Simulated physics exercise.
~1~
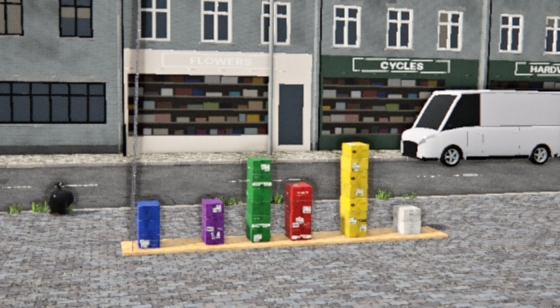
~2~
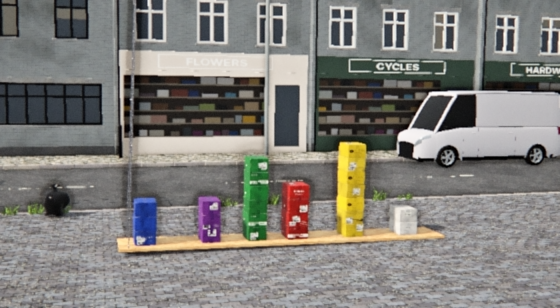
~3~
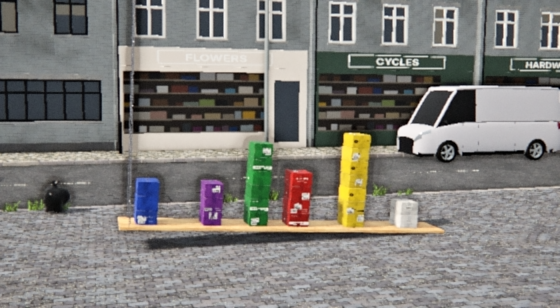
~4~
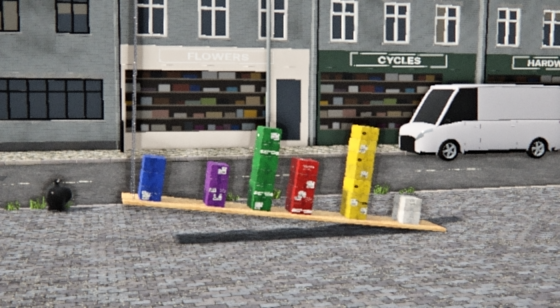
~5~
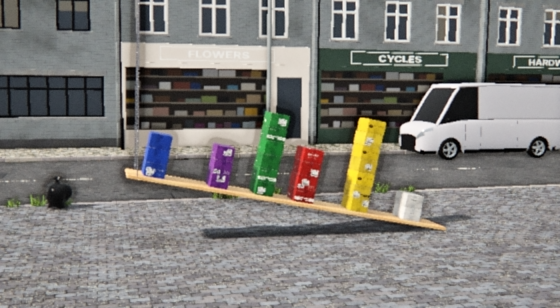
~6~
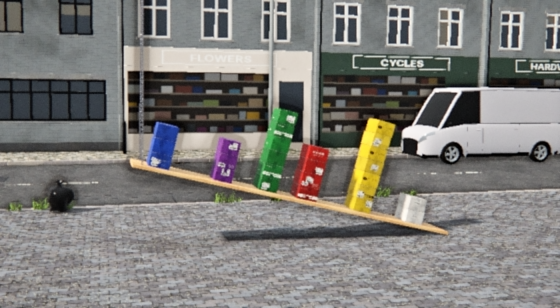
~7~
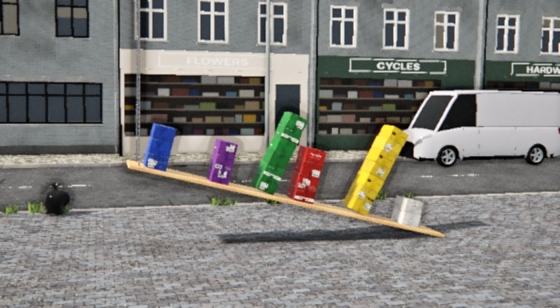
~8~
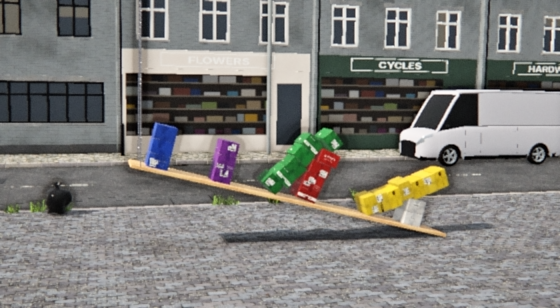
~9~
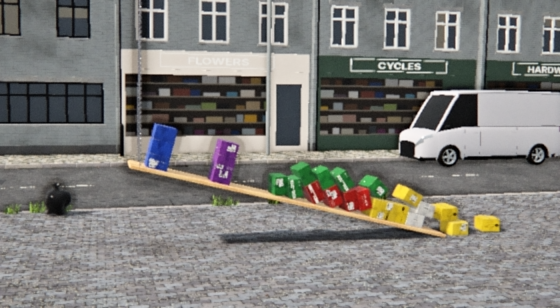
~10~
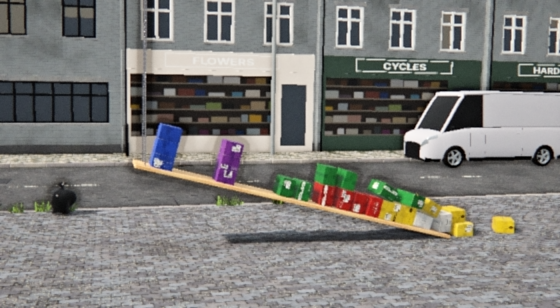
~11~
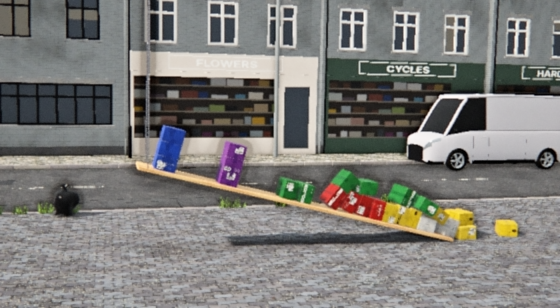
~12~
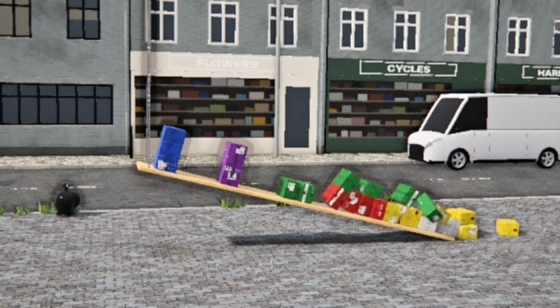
On a roadside, a plank's left end rises, toppling the yellow, green and red piles rightward.
